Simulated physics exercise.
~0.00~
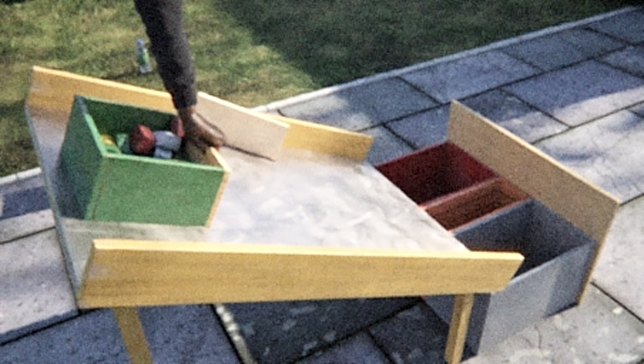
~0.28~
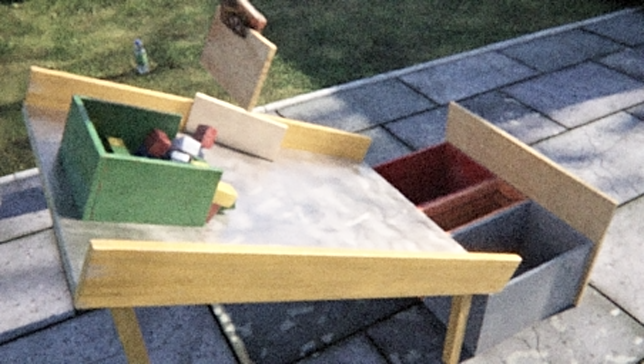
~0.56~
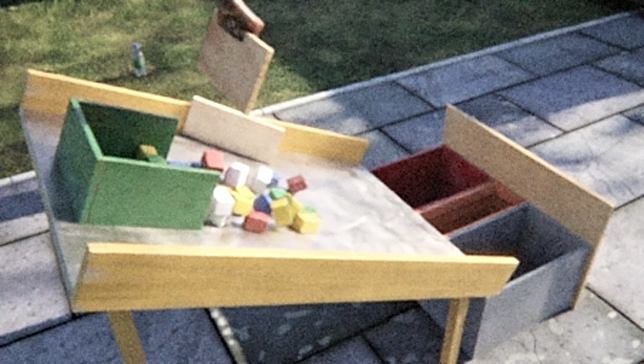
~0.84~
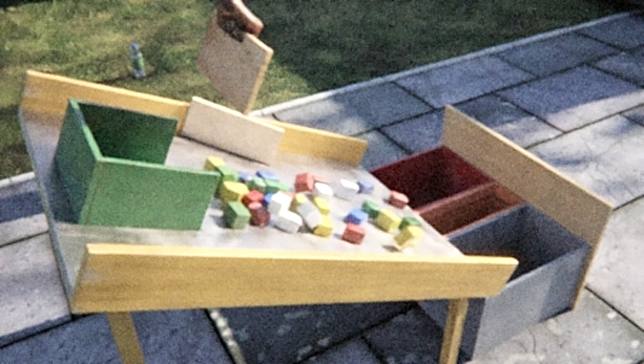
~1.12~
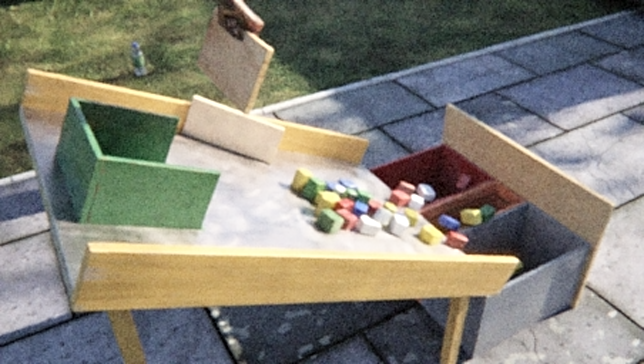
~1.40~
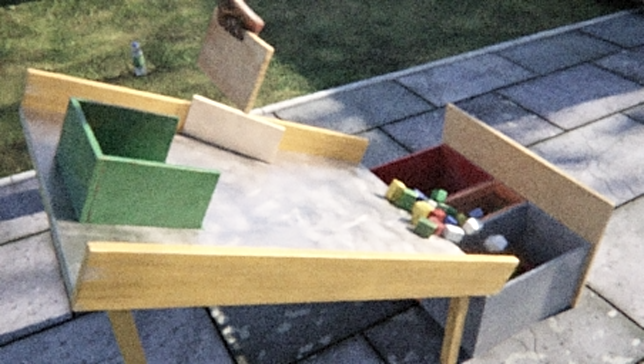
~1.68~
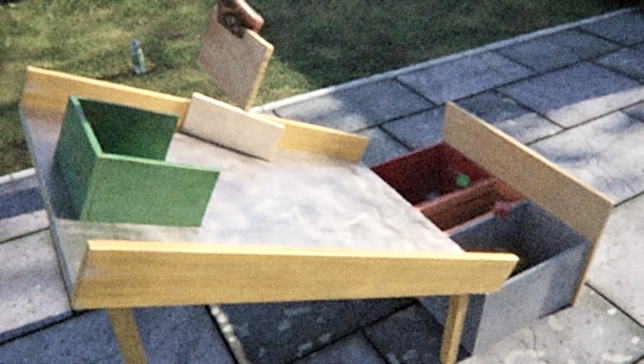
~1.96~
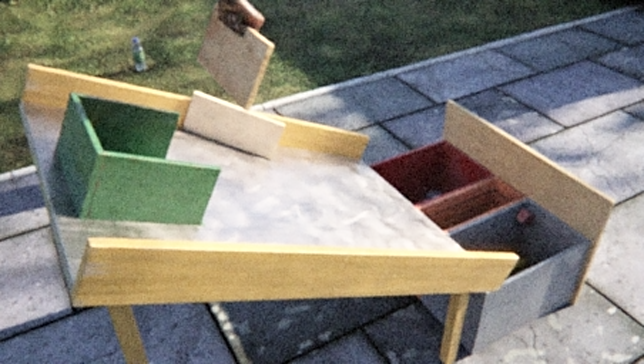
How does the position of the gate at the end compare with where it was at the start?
At the start the gate is down at the open side of the green pen, with a hand on it. By the end the hand is holding it up, clear of the table, above the far edge.
Hand lifting a gate from a green pen, toy bricks sliding right down a sloping table into bins, leaving it empty.
